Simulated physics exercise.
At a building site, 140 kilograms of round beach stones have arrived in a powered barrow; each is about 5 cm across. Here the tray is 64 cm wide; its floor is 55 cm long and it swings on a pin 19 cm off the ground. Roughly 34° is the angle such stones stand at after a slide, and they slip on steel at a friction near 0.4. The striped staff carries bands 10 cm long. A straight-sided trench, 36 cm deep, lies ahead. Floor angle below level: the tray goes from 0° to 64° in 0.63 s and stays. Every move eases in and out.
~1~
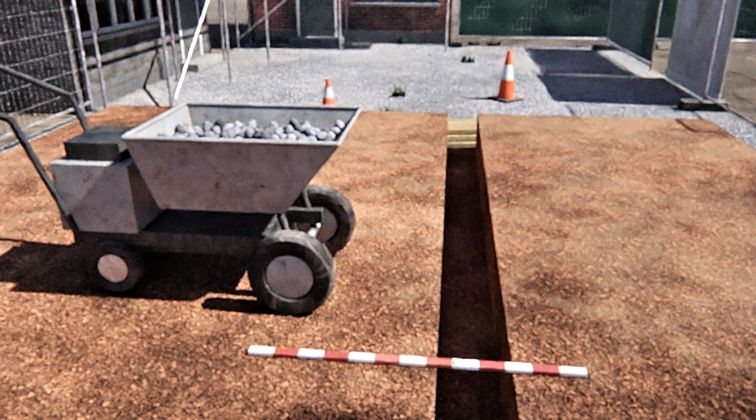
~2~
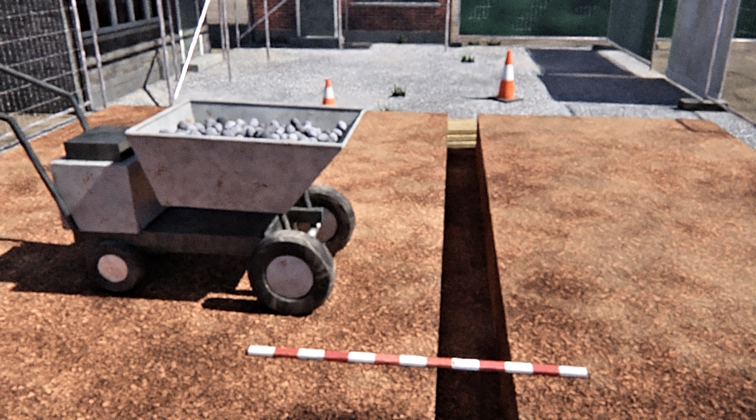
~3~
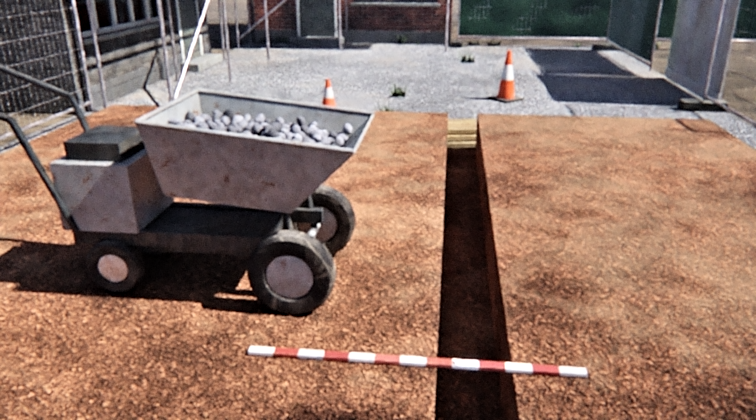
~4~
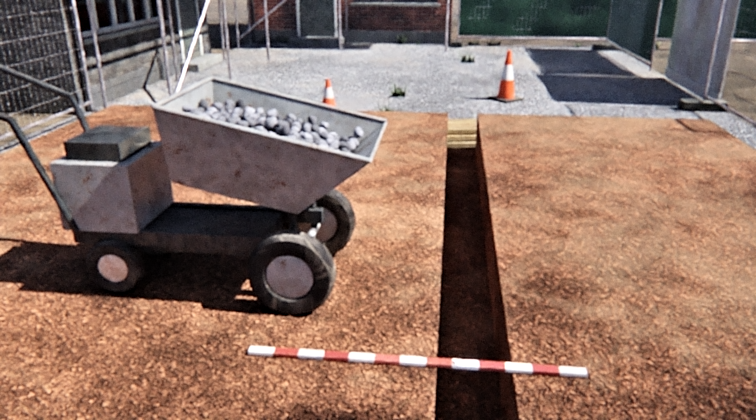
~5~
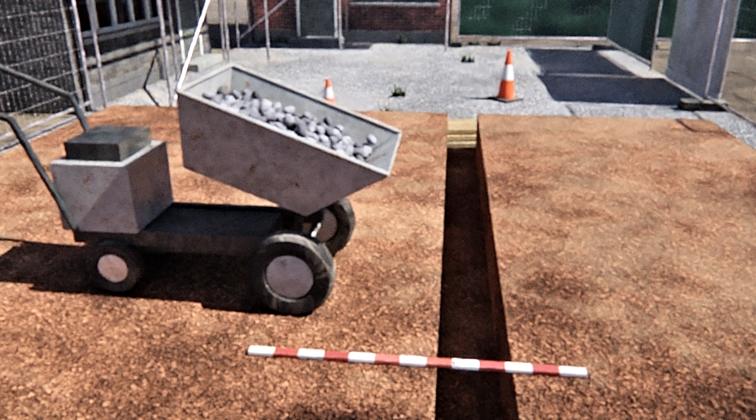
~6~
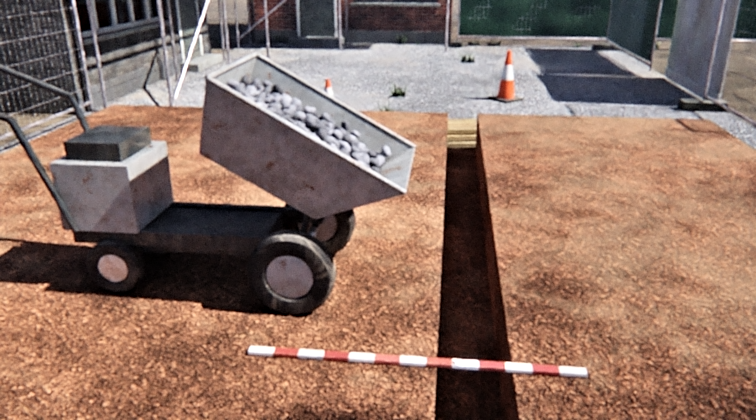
At the start, a grey wheeled dumper loaded with rounded grey stones stands level on reddish ground, left of a narrow trench and behind a red-and-white staff. Its tray then swings up at the rear, tilting steadily steeper toward the trench, while the wheeled base stays still and the stones remain inside.
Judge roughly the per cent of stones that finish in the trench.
An estimated 60 per cent finish in the trench.
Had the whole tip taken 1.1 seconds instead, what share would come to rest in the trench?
I'd put it at some 75 in a hundred.
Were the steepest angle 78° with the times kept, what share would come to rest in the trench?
Expect roughly 70 per cent.
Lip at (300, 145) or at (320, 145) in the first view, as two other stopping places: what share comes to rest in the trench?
Result: Close to 80 then close to 75 per cent.
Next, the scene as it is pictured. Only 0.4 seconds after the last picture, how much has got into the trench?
15 per cent or so by then.
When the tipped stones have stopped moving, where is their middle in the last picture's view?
The tipped stones centre close to (490, 327).
Then, 0.2 s after the last picture the floor is at 54°, 100 % in the tray; the foremost stones are at (416, 209).
Then, 0.4 s after the last picture the floor is at 64°, 82 % in the tray, 17 % in the trench, 1 % past the trench; the foremost stones are at (512, 282).
Then, 0.8 s after the last picture the floor is at 64°, 29 % in the tray, 33 % in the trench, 39 % past the trench; the foremost stones are at (670, 300).
Then, 2.7 s after the last picture the floor is at 64°, 0 % in the tray, 60 % in the trench, 40 % past the trench; the foremost stones are past the picture's edge.
